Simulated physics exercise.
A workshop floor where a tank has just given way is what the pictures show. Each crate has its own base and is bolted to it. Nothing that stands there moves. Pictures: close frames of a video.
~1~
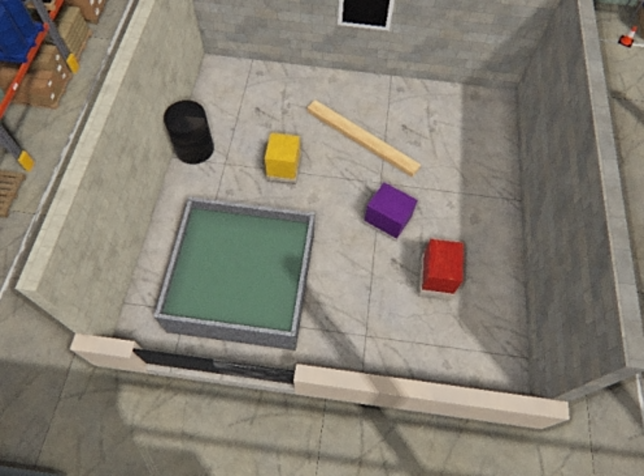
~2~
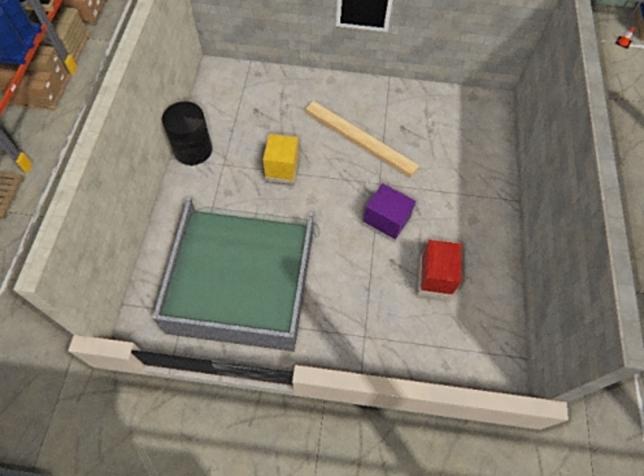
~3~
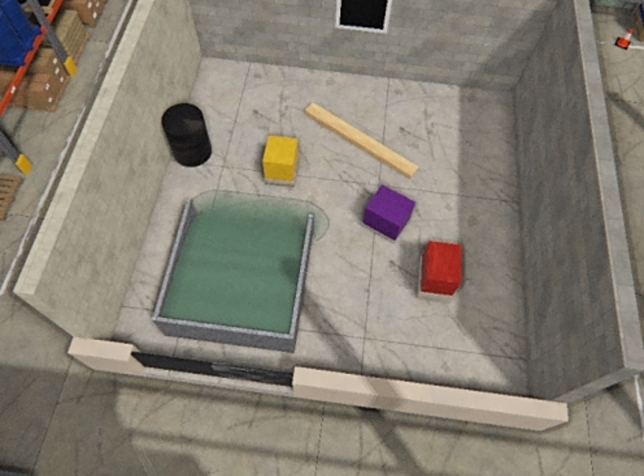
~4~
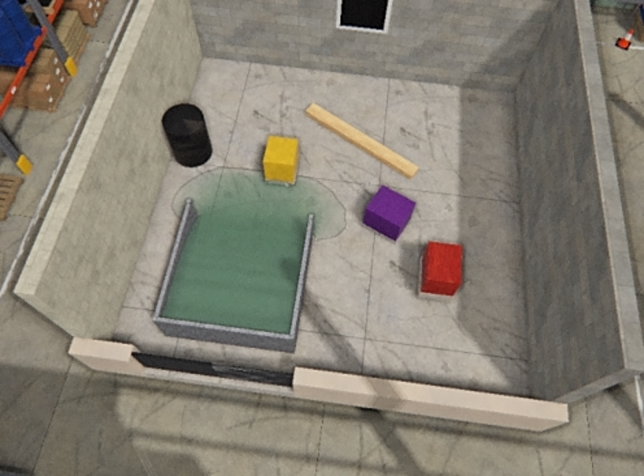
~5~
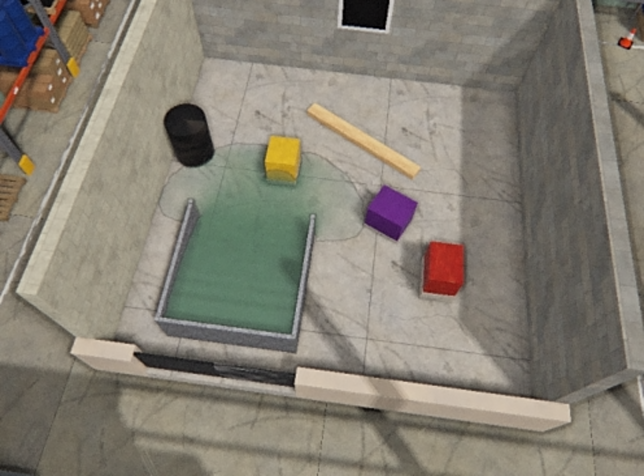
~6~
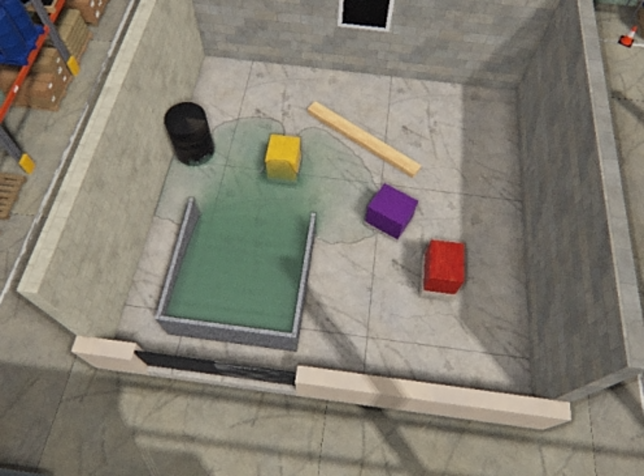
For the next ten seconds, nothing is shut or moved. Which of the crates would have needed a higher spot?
In order: Red crate: Clear. Purple crate: Doused. Yellow crate: Doused.
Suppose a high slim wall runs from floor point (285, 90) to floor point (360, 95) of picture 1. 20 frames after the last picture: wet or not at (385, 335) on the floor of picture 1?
At that place: No water.
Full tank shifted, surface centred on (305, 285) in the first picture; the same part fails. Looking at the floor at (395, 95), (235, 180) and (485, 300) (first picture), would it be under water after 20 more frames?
In turn: Covered, wet, free of water.
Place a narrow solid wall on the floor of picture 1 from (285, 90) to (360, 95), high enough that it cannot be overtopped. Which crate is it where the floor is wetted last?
The red-painted one.
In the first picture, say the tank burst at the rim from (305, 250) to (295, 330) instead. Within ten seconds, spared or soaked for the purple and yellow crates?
As I see it, the purple crate gets reached, and the yellow crate is not reached.
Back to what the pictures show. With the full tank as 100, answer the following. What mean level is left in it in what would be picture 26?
About 18 %.
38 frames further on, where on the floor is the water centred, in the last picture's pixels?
Roughly at (327, 177).
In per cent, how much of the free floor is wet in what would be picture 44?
Estimated share: About 90 %.
A moment on, water covers 35 % of the floor; the red crate not reached, the purple crate water round its plinth, the yellow crate water round its plinth.
Next, water covers 50 % of the floor; the red crate not reached, the purple crate water round its plinth, the yellow crate water round its plinth.
Then, water covers 75 % of the floor; the red crate water round its plinth, the purple crate water round its plinth, the yellow crate water round its plinth.
Later, water covers 90 % of the floor; the red crate water round its plinth, the purple crate water round its plinth, the yellow crate water round its plinth.
In the end, water covers 100 % of the floor; the red crate stayed above the water, the purple crate was topped, the yellow crate was topped.
